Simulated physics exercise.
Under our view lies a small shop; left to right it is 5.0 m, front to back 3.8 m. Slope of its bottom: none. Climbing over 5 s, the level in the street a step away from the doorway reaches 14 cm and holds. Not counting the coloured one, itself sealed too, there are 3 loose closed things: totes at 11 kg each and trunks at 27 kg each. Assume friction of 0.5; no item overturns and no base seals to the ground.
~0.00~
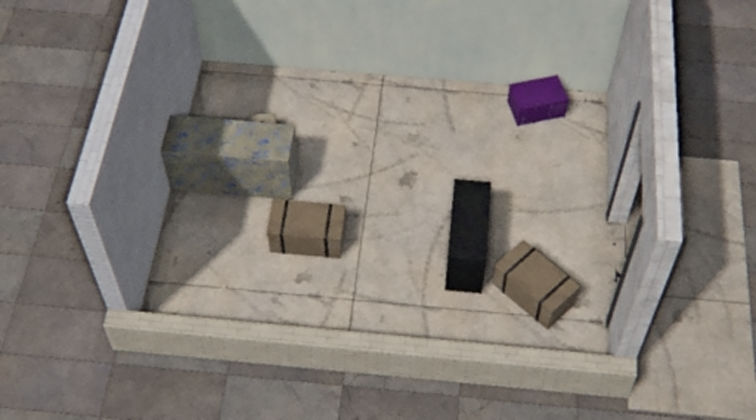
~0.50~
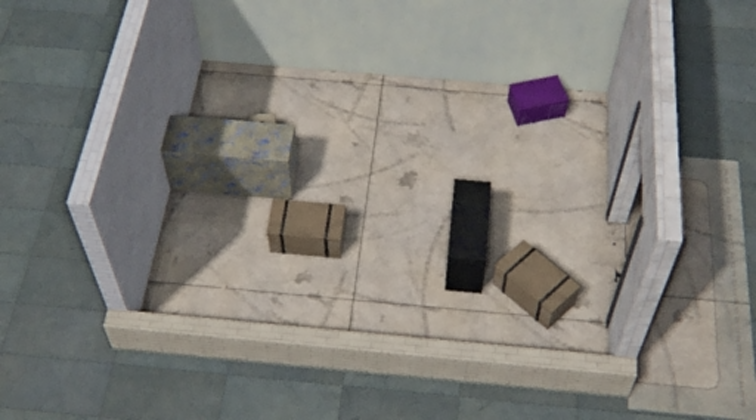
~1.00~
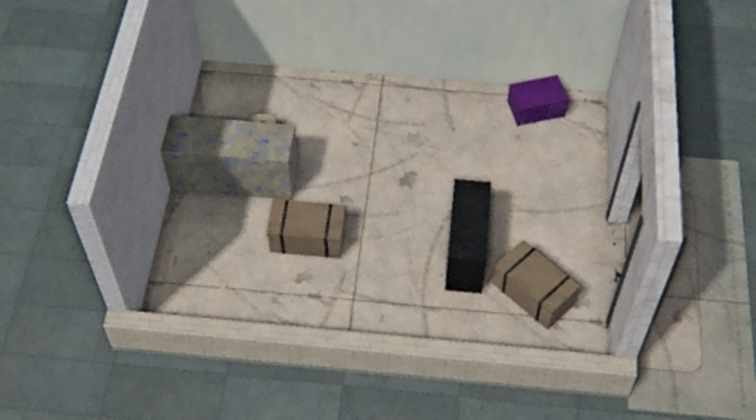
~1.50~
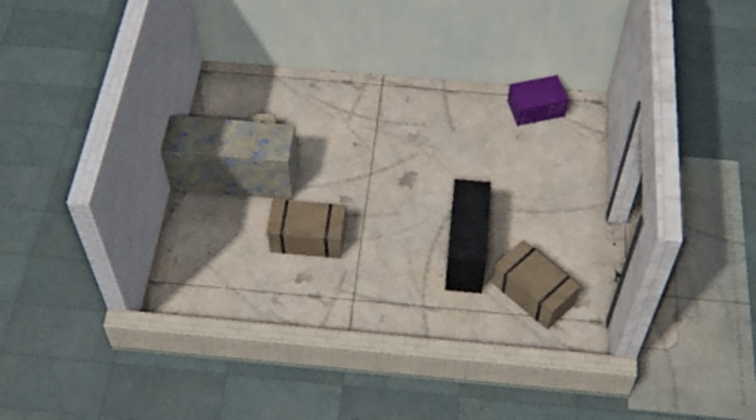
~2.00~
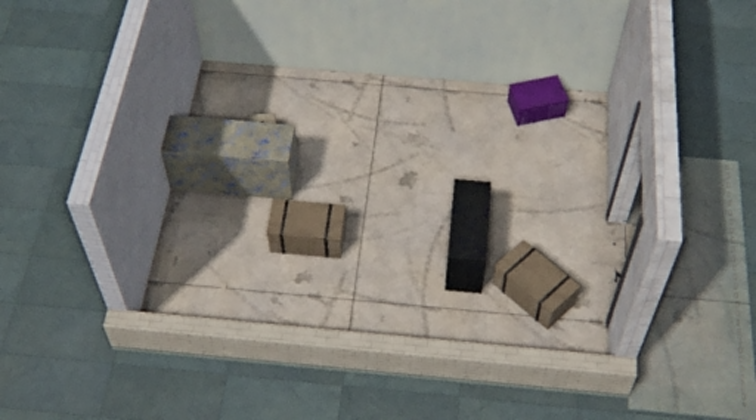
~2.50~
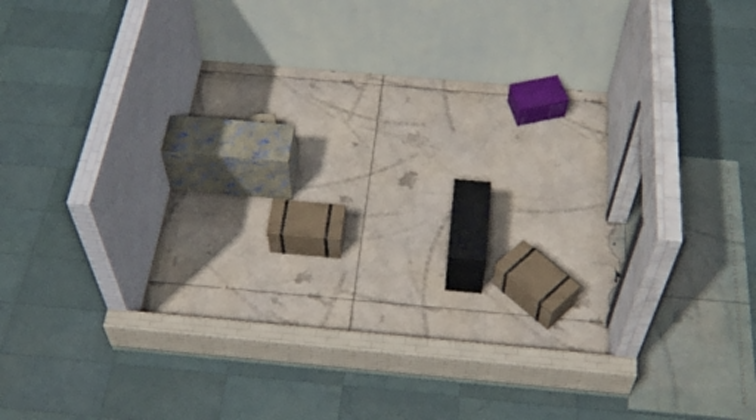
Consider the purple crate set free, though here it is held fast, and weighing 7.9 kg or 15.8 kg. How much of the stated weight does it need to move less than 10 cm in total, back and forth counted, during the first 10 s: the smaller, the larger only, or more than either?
It needs the larger only.
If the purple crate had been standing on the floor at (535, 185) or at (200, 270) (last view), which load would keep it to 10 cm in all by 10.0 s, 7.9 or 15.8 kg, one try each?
In turn: No mass works; the lighter mass suffices.
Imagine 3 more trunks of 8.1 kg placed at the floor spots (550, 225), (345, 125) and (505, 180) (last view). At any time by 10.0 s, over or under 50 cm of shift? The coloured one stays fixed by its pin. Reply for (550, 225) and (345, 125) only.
In turn: Over, under.
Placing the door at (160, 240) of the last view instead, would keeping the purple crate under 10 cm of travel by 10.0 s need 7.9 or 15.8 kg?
Lab note: Lower mass sufficient.
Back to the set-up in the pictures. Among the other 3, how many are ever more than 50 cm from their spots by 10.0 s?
1 in all.
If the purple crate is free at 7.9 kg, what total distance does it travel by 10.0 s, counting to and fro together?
Total path: Roughly 30 cm.
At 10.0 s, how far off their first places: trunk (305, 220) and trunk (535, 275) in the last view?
First 0 cm, then 140 cm.
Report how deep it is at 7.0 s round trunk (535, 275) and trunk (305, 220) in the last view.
About 6 and 0 cm.
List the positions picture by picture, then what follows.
In the first frame, the purple crate at (539, 92) rests on the ground; 0.0 m2 under water; 0 of 4 have shifted.
In the second frame, the purple crate at (539, 92) rests on the ground; water covers 0.0 m2; 0 of 4 have shifted.
In the third frame, the purple crate at (539, 92), on the bottom; water covers 0.0 m2; 0 of 4 have shifted.
In the fourth frame, the purple crate at (539, 92), on the bottom; 0.0 m2 under water; 0 of 4 have shifted.
In the fifth frame, the purple crate at (539, 92) rests on the ground; water covers 0.0 m2; 0 of 4 have shifted.
In the sixth frame, the purple crate at (539, 92), on the bottom; water covers 0.0 m2; 0 of 4 have shifted.
After 3.5 s the purple crate would be 0 cm from its start with 7.9 kg and 0 cm from its start with 15.8 kg; 0 cm of water round it then.
After 4.5 s the purple crate would be 0 cm from its start with 7.9 kg and 0 cm from its start with 15.8 kg; 0 cm of water round it then.
After 7.0 s the purple crate would be 0 cm from its start with 7.9 kg and 0 cm from its start with 15.8 kg; 2 cm of water round it then.
After 10.0 s the purple crate would be 29 cm from its start with 7.9 kg and 0 cm from its start with 15.8 kg; 6 cm of water round it then.
